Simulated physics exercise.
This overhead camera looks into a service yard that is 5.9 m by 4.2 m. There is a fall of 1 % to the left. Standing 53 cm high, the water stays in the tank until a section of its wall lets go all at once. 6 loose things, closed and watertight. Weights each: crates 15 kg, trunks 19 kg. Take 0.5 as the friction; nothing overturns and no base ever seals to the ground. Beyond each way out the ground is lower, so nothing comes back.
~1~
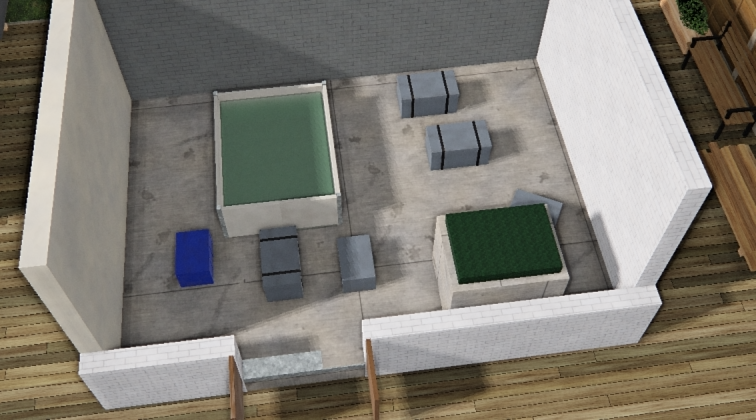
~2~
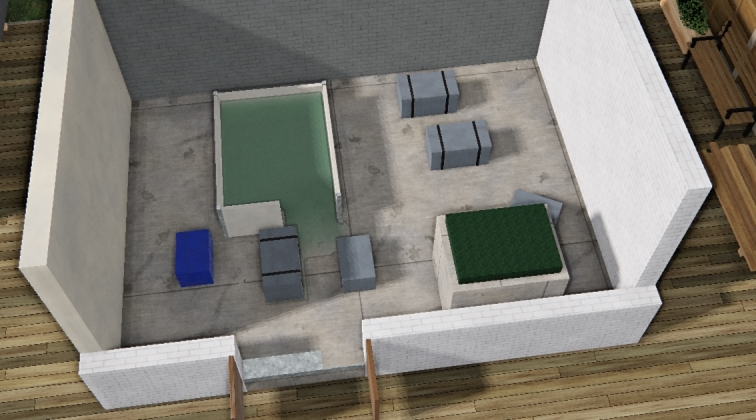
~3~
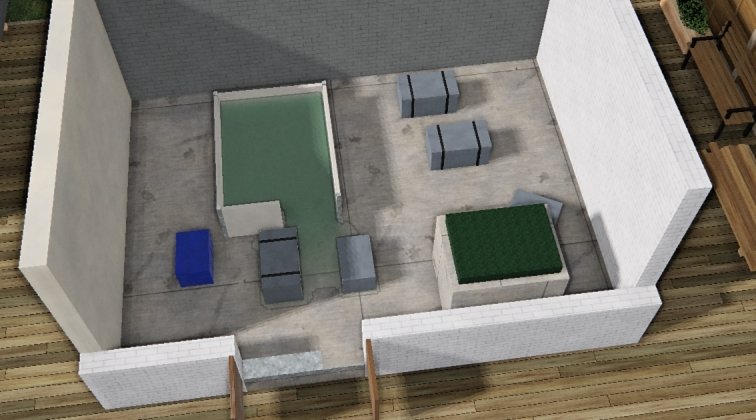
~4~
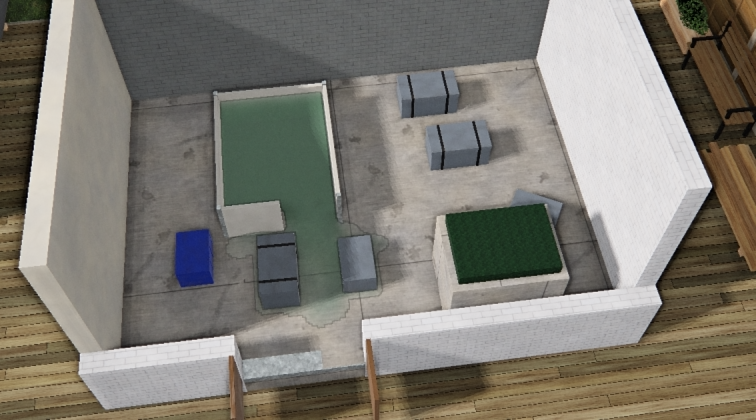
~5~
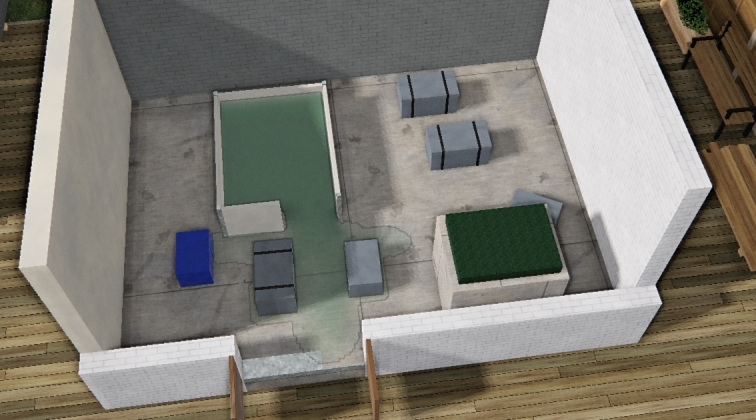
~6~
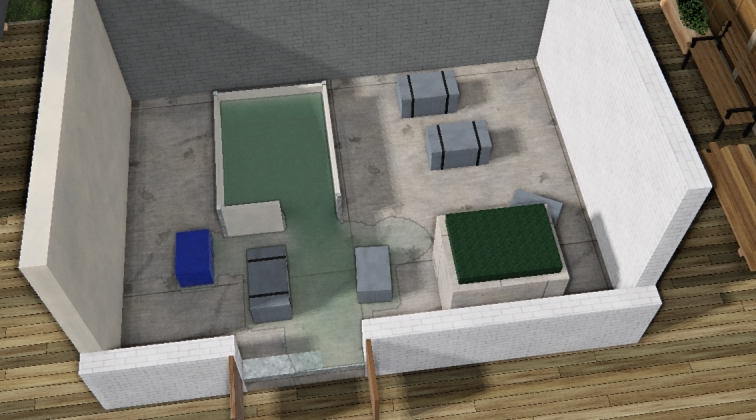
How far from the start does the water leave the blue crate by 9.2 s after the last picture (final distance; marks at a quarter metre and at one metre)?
Distance: Minimal.
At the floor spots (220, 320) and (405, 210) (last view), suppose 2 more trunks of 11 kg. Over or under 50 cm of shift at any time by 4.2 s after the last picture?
Order kept: Exceeds it, exceeds it.
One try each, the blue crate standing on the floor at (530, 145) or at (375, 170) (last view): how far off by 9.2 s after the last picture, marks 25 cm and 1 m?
In that order: It barely shifts; it stays put.
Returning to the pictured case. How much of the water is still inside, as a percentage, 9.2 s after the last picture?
Somewhere near 46 percent, give or take.
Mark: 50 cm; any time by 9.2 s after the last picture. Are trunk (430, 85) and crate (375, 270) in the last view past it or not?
Within the limit, then beyond the limit.
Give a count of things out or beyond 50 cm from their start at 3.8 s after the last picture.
By that point, 1.
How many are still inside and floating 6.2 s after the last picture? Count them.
Just then, the number is 1.
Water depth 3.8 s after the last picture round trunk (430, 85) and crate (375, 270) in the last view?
Some 1 cm at the first, some 8 cm at the second.
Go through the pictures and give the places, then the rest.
In the first picture, the blue crate at (193, 251), on the bottom; water covers 2.4 m2; 0 of 6 have shifted.
In the second picture, the blue crate at (193, 251), on the bottom; water covers 2.7 m2; 0 of 6 have shifted.
In the third picture, the blue crate at (193, 251), on the bottom; water covers 3.1 m2; 0 of 6 have shifted.
In the fourth picture, the blue crate at (193, 251) rests on the ground; water covers 3.6 m2; 1 of 6 have shifted.
In the fifth picture, the blue crate at (193, 251), on the bottom; water covers 4.4 m2; 2 of 6 have shifted.
In the sixth picture, the blue crate at (193, 251) rests on the ground; water covers 5.4 m2; 2 of 6 have shifted.
Then, 1.2 s after the last picture the blue crate is near (193, 251), 0.0 m from its start, aground; 0 of 6 are out; 1 afloat.
Then, 3.8 s after the last picture the blue crate is near (193, 251), 0.0 m from its start, aground; 0 of 6 are out; 1 afloat.
Then, 6.2 s after the last picture the blue crate is near (193, 251), 0.0 m from its start, aground; 0 of 6 are out; 1 afloat.
Then, 9.2 s after the last picture the blue crate is near (193, 251), 0.0 m from its start, aground; 0 of 6 are out; 0 afloat.
